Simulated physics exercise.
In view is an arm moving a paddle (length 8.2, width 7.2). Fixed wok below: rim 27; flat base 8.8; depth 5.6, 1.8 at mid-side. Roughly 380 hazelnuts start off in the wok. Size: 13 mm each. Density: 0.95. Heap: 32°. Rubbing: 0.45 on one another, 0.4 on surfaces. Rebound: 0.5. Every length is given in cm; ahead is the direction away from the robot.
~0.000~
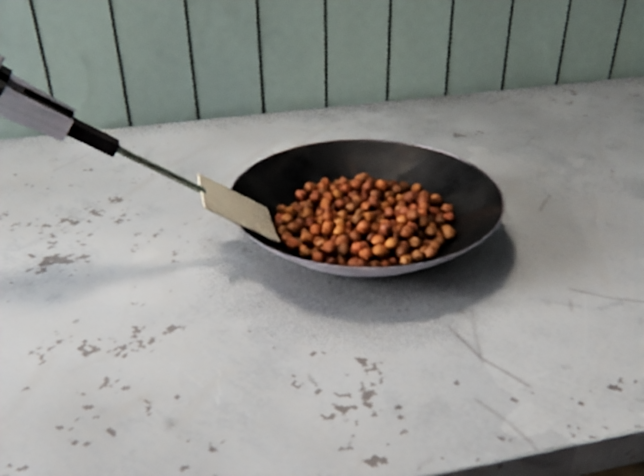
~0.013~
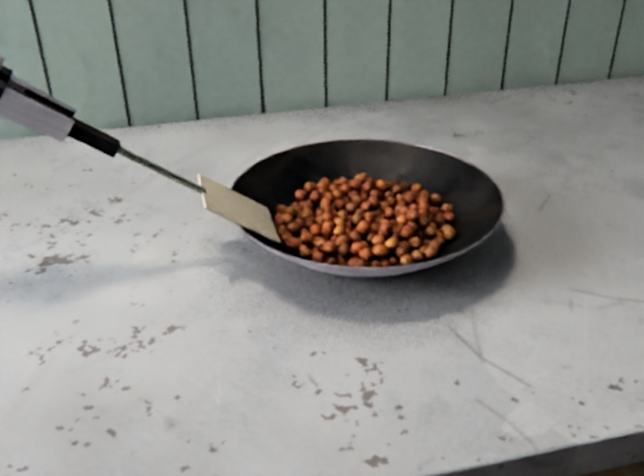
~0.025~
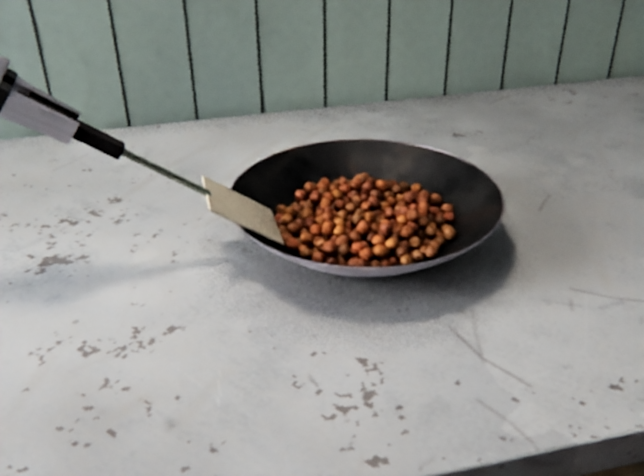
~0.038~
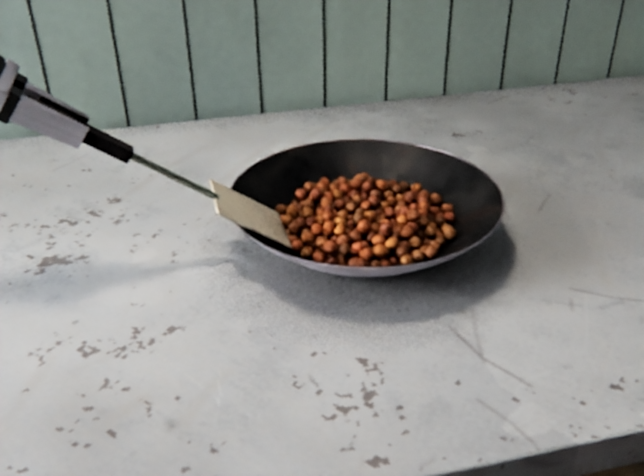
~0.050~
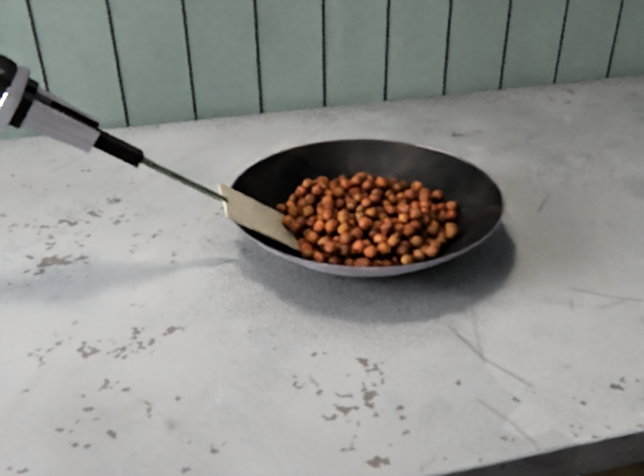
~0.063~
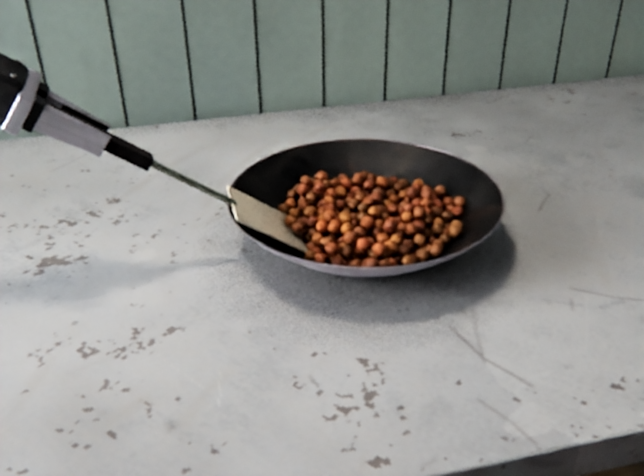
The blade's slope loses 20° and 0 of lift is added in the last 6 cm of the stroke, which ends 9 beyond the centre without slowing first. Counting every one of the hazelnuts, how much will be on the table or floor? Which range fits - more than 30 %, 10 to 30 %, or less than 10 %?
The range that fits is 10 to 30 %.
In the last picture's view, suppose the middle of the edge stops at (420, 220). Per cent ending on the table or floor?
Close to 5 per cent finishes on the table or floor.
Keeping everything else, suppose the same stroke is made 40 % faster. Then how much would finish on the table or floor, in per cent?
25 per cent, roughly.
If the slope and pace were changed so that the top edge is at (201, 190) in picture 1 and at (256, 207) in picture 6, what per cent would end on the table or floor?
My guess would be close to 35 per cent.
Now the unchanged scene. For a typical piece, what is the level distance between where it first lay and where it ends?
About 6 cm.
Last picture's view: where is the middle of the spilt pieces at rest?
Around pixel (560, 219).
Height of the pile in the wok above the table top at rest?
Some 7.5 cm above the table.
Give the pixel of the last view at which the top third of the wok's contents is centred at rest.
Centre: Roughly (444, 185).
After 0.15 s, sloping 36°, highest piece 6 above the table; 379 in the wok.
After 0.24 s, sloping 30°, highest piece 7 above the table; 378 in the wok, 1 on the blade or in flight.
After 0.48 s, sloping 16°, highest piece 7 above the table; 320 in the wok, 56 on the table or floor, 3 on the blade or in flight.
After 1.53 s, sloping 16°, highest piece 7 above the table; 318 in the wok, 61 on the table or floor.
At rest, 318 in the wok, 61 on the table or floor. That is 16 % on the table or floor.
